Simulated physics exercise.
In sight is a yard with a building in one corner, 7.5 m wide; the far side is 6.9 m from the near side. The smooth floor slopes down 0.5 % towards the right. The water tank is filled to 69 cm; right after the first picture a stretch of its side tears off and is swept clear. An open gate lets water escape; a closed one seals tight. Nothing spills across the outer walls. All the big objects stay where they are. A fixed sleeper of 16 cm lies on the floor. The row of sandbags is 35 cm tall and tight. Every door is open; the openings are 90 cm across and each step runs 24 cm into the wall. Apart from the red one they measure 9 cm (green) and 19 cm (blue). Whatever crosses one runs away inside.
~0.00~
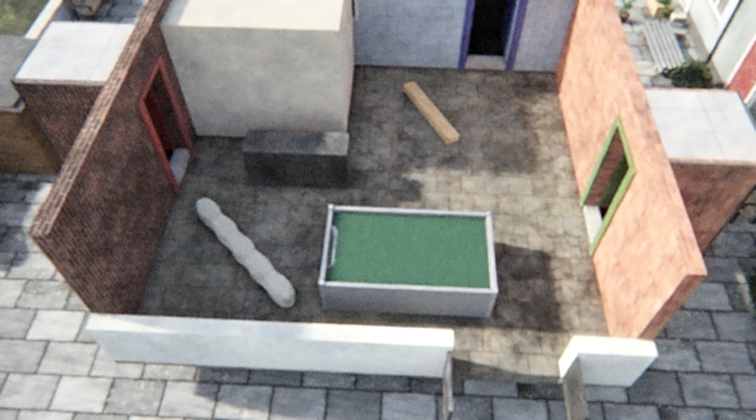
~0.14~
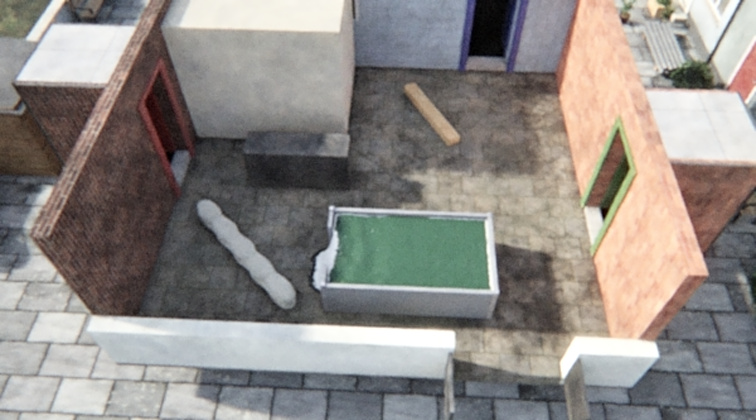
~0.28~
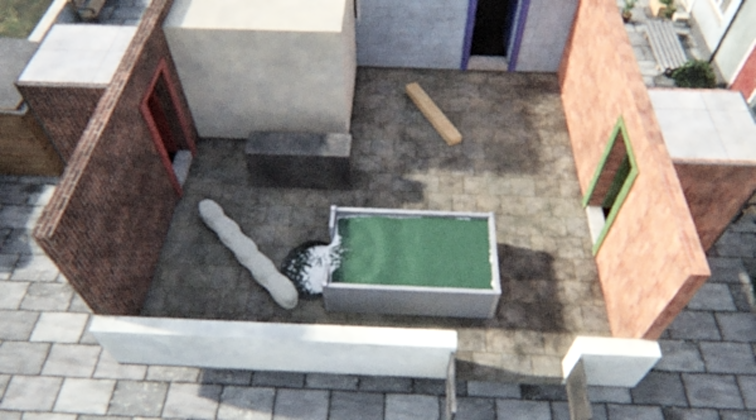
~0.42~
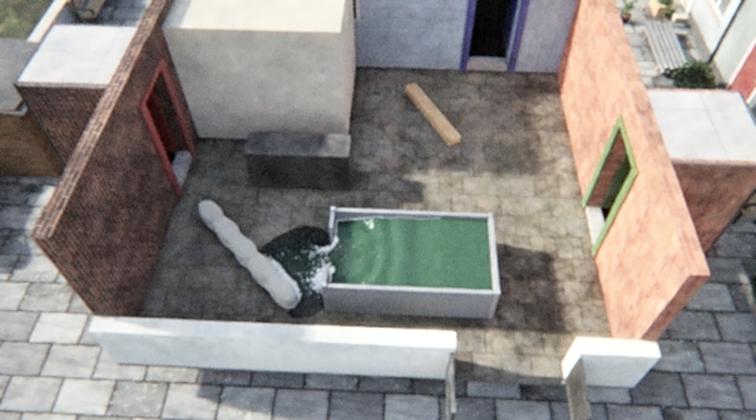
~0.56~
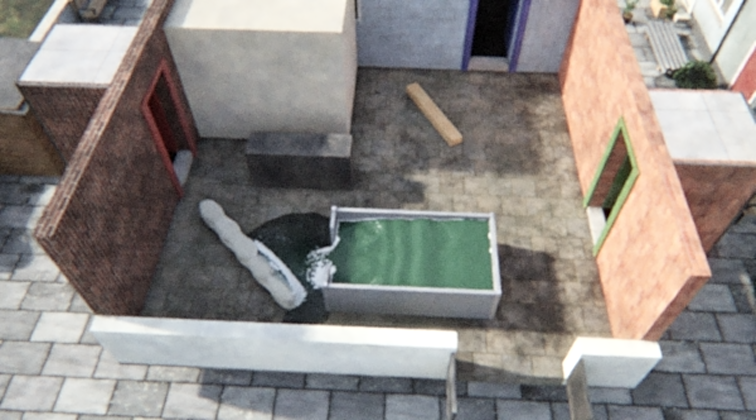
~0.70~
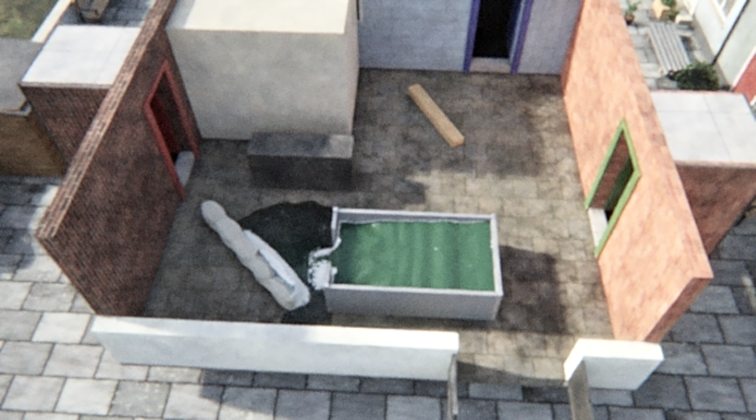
Water pours from the left end of a green-looking tank and spreads to a pale, lumpy barrier.
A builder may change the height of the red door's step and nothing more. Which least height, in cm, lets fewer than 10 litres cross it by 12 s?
At least 25 cm or so.
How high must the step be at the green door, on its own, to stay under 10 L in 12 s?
About 7.5 cm at green.
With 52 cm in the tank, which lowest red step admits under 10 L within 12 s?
Some 17 cm.
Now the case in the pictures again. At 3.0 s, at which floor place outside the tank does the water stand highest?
Near (201, 143).
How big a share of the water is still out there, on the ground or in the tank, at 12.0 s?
About 92 per cent.
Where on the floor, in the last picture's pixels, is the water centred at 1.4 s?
Around (374, 269).
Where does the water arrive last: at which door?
The blue one.
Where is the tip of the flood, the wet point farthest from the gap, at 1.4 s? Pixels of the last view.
Around (192, 170).
After 1.4 s water covers 15 % of the floor, deepest (42 cm) near (294, 288); 4 cm at the red door, 0 litres in over its 20 cm step.
After 3.0 s water covers 30 % of the floor, deepest (36 cm) near (201, 143); 27 cm at the red door, 16 litres in over its 20 cm step.
After 12.0 s water covers 90 % of the floor, deepest (10 cm) near (284, 278); 9 cm at the red door, 42 litres in over its 20 cm step.
At the red door as built, the water arrived by 1.4 s and peaked near 28 cm at 3.2 s.
Run again over the same 12 s with other heights there, 30 litres in over 21.5 cm, 1 litre over 29 cm. The limit of 10 litres is kept from about 25 cm up.
